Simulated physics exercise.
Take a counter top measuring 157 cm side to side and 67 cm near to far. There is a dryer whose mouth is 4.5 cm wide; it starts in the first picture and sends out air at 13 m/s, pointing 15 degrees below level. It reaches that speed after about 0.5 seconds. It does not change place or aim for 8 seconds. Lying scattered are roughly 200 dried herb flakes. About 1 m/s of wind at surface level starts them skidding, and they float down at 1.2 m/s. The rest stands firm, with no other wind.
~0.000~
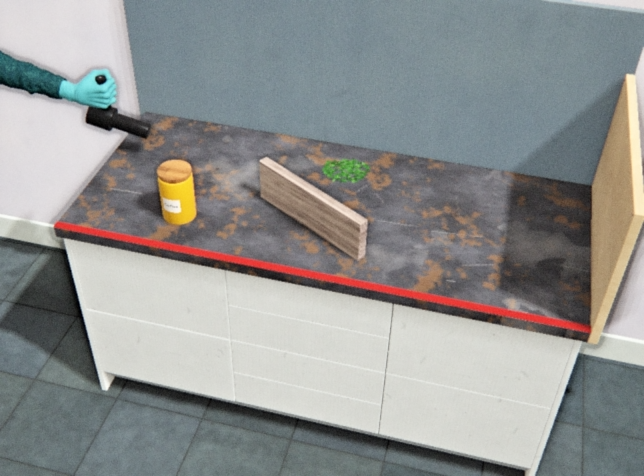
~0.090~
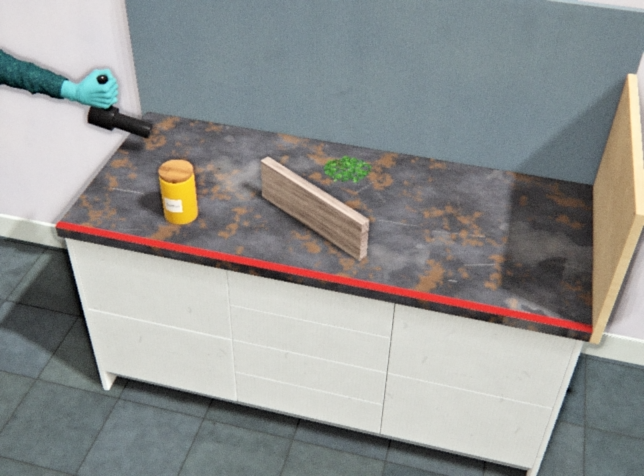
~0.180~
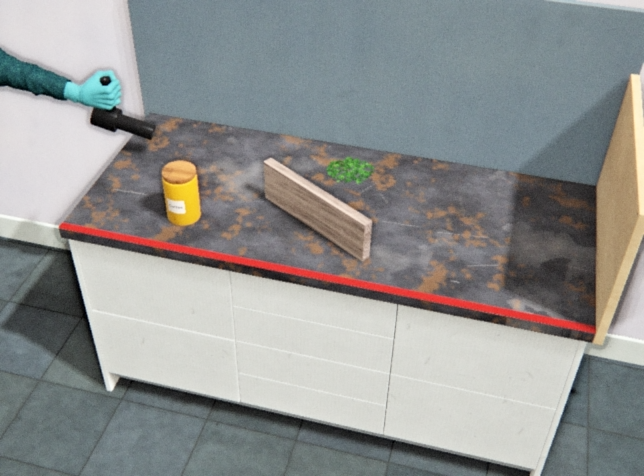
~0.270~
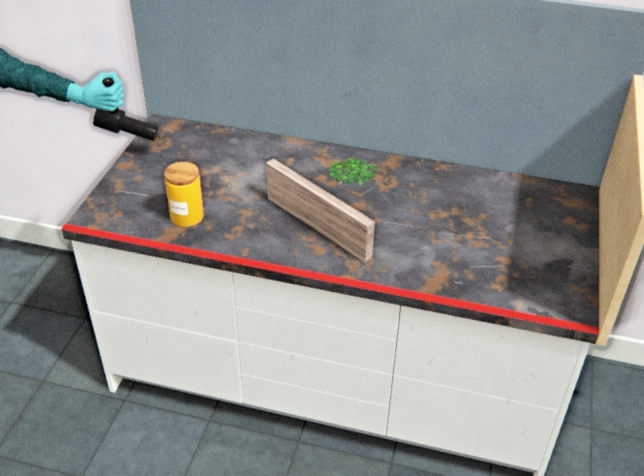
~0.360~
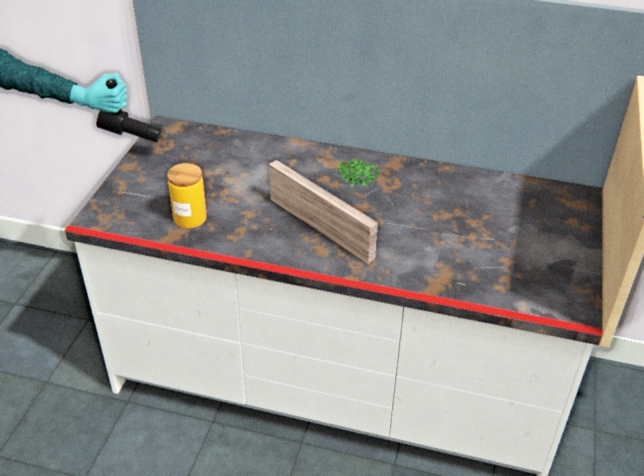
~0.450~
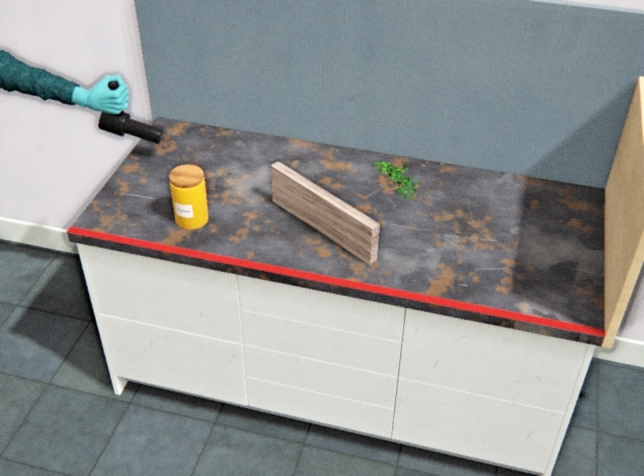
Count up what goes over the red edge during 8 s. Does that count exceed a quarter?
Yes, beyond one in four.
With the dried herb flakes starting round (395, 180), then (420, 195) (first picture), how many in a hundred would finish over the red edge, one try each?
80 %, 80 %.
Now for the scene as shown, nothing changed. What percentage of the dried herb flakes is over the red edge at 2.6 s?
The share is about 10 percent.
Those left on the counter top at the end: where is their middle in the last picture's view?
Centre: Approx. (605, 189) px, last frame.
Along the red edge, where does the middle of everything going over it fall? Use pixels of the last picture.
The middle of the crossings lies near (608, 338) in the last picture.
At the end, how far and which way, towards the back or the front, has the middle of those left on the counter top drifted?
It has moved to the far side by around 15 cm.
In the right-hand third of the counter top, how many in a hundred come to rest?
Something close to 30 % ends up there.
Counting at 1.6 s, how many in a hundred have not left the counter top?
About 100 % remain.
After 1.6 s the count stands so, 2 % are over the red edge; the middle of those still in play is near (603, 220).
After 2.6 s the count stands so, 10 % are over the red edge; the middle of those still in play is near (603, 254).
After 4.4 s the count stands so, 38 % are over the red edge; the middle of those still in play is near (605, 268).
After 8.0 s, at the end, 72 % are over the red edge; the middle of those still in play is near (605, 189).
